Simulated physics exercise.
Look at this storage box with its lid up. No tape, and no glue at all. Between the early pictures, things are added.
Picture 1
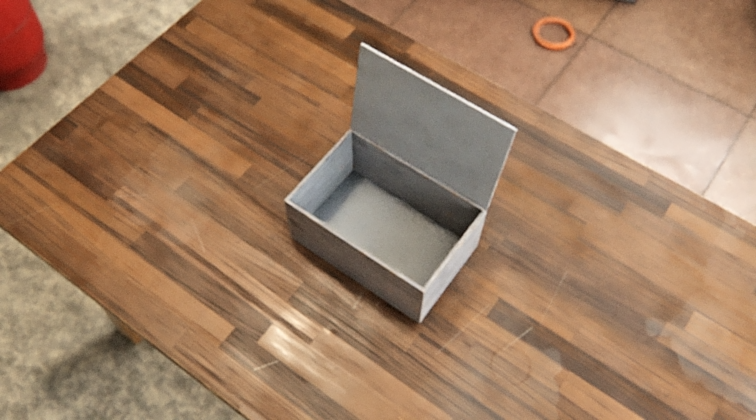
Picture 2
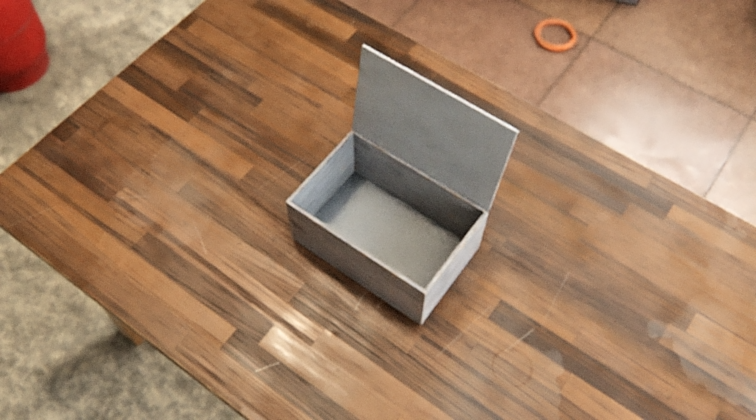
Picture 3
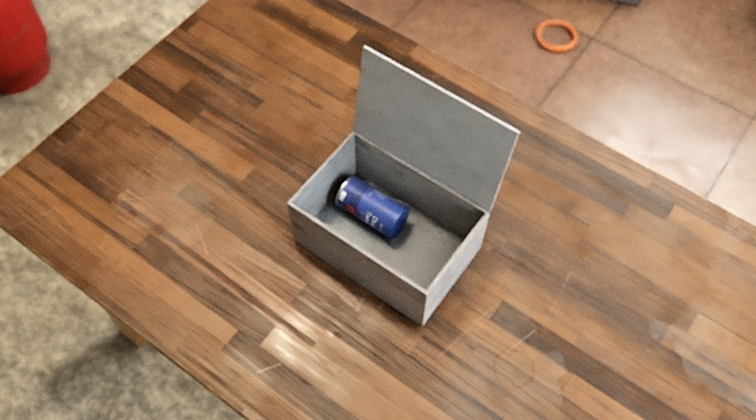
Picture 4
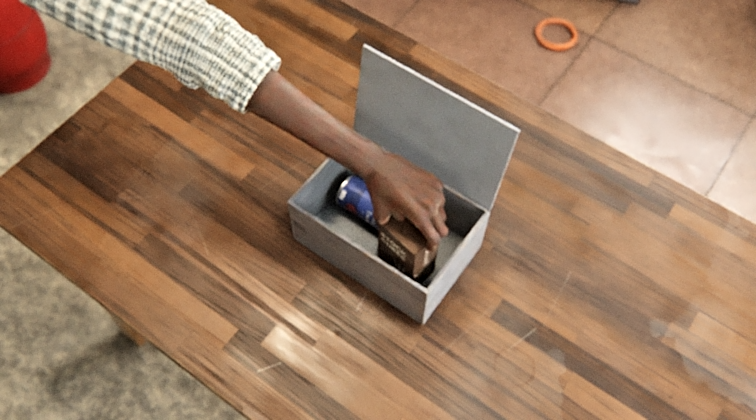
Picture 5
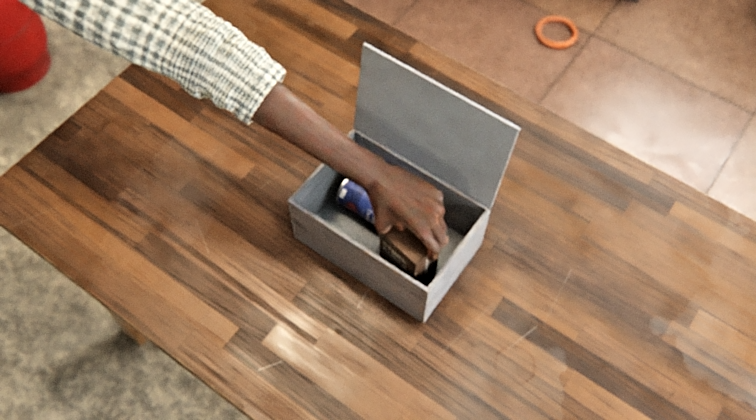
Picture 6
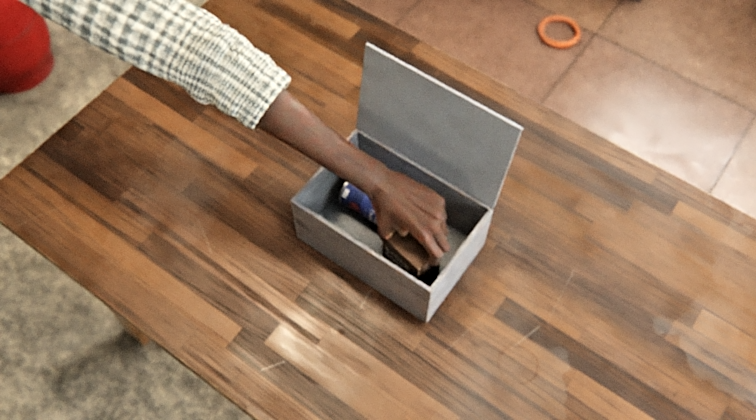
On a wooden table, an open grey box sits empty, then holds a blue tin, and a hand lowers a brown carton inside.
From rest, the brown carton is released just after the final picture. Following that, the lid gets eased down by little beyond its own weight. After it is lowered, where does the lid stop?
It stops short of closing.
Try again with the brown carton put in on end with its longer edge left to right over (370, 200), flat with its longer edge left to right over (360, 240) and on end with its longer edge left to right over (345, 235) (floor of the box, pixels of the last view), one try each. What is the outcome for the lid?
With the first placement it doesn't close, with the second it closes properly, and with the third it doesn't close.
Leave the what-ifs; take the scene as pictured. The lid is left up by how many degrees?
I'd say roughly 8 degrees above the rim.
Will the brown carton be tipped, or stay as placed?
Simply put, the brown carton remains unturned.
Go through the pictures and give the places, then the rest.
The last thing is not in view yet, in the first frame.
The last thing is not in view yet, in the second frame.
The last thing is not in view yet; blue tin (372, 207), in the third frame.
On its way; brown carton (408, 248), in the fourth frame.
On its way; brown carton (409, 257), in the fifth frame.
In place under the hand; brown carton (411, 262), in the sixth frame.
Then, 1.40 s past the last view, lid 72° above the rim.
Then, 1.80 s past the last view, lid 40° above the rim.
Finally, lid 8° above the rim; both still in place. Final places as the last picture's camera would see them, brown carton near (411, 262).
